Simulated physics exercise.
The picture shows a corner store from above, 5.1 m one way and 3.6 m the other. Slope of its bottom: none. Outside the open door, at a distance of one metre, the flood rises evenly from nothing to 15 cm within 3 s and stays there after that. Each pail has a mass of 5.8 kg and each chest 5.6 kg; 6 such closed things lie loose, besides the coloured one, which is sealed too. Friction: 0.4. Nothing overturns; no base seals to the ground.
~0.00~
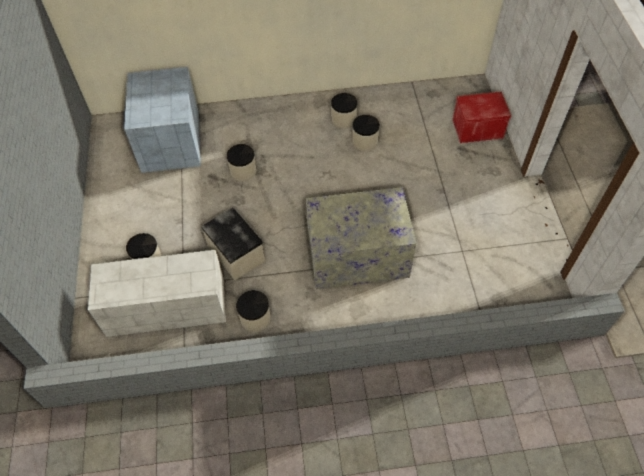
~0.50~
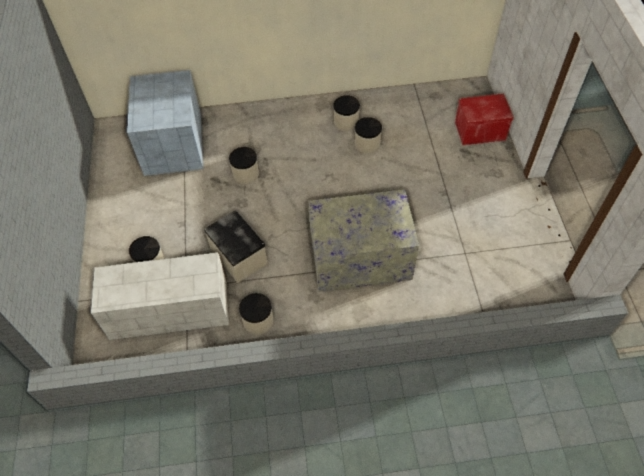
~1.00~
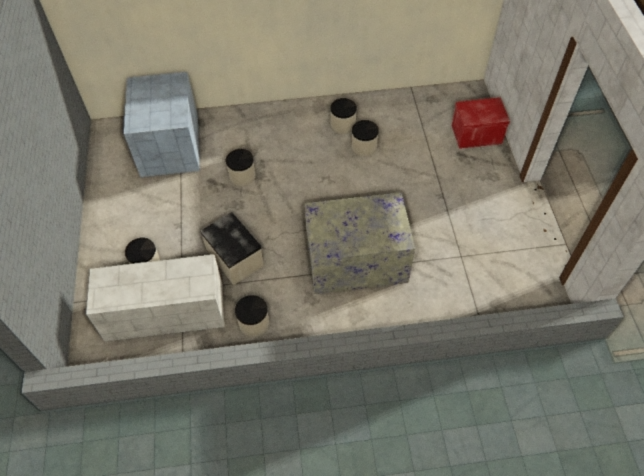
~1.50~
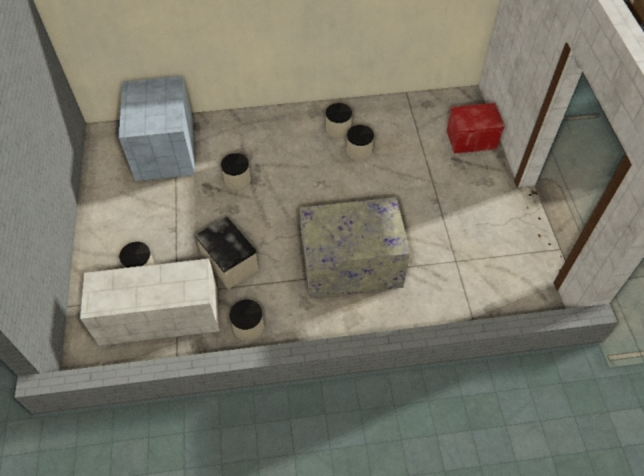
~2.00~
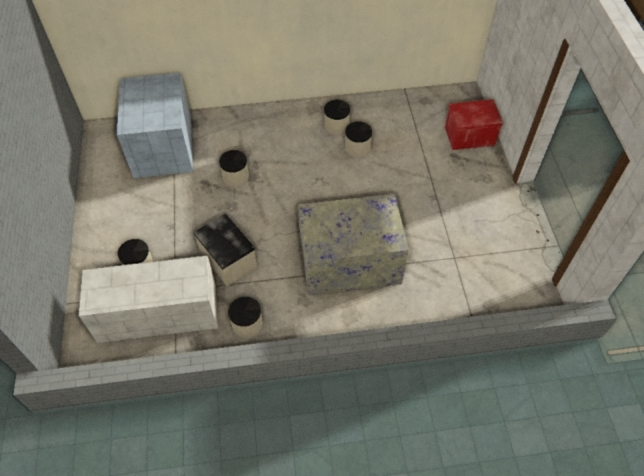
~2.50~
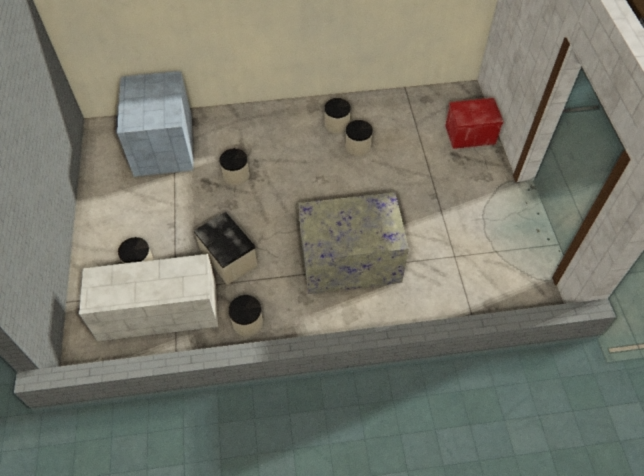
The footage shows a high view of a walled room with a red chest, blocks and round containers, all staying still, as greenish water covers the paving outside, then spreads through the open doorway onto the nearby floor.
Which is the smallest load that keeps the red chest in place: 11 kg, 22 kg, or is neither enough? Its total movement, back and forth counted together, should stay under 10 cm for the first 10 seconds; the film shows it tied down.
11 kg is enough.
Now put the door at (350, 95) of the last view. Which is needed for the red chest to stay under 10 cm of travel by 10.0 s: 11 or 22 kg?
In that case only the larger load is enough.
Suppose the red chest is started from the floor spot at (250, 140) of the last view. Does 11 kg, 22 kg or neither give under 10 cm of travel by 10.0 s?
It turns out that the heavier alone succeeds.
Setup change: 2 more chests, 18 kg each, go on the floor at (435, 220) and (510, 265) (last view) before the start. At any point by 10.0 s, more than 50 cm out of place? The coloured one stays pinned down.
The first is further, the second further.
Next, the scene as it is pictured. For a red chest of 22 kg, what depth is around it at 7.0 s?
Close to 0 cm deep.
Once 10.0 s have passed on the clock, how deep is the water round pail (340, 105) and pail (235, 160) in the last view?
5 and 6 cm.
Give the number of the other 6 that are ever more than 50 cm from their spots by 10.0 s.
Total: 1.
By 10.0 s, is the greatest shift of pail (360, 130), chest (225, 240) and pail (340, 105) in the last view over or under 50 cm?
Not exceeded, Exceeded, Not exceeded, in that order.
After 3.5 s the red chest would be 0 cm from its start with 11 kg and 0 cm from its start with 22 kg; 0 cm of water round it then.
After 4.5 s the red chest would be 0 cm from its start with 11 kg and 0 cm from its start with 22 kg; 0 cm of water round it then.
After 7.0 s the red chest would be 0 cm from its start with 11 kg and 0 cm from its start with 22 kg; 0 cm of water round it then.
After 10.0 s the red chest would be 0 cm from its start with 11 kg and 0 cm from its start with 22 kg; 2 cm of water round it then.
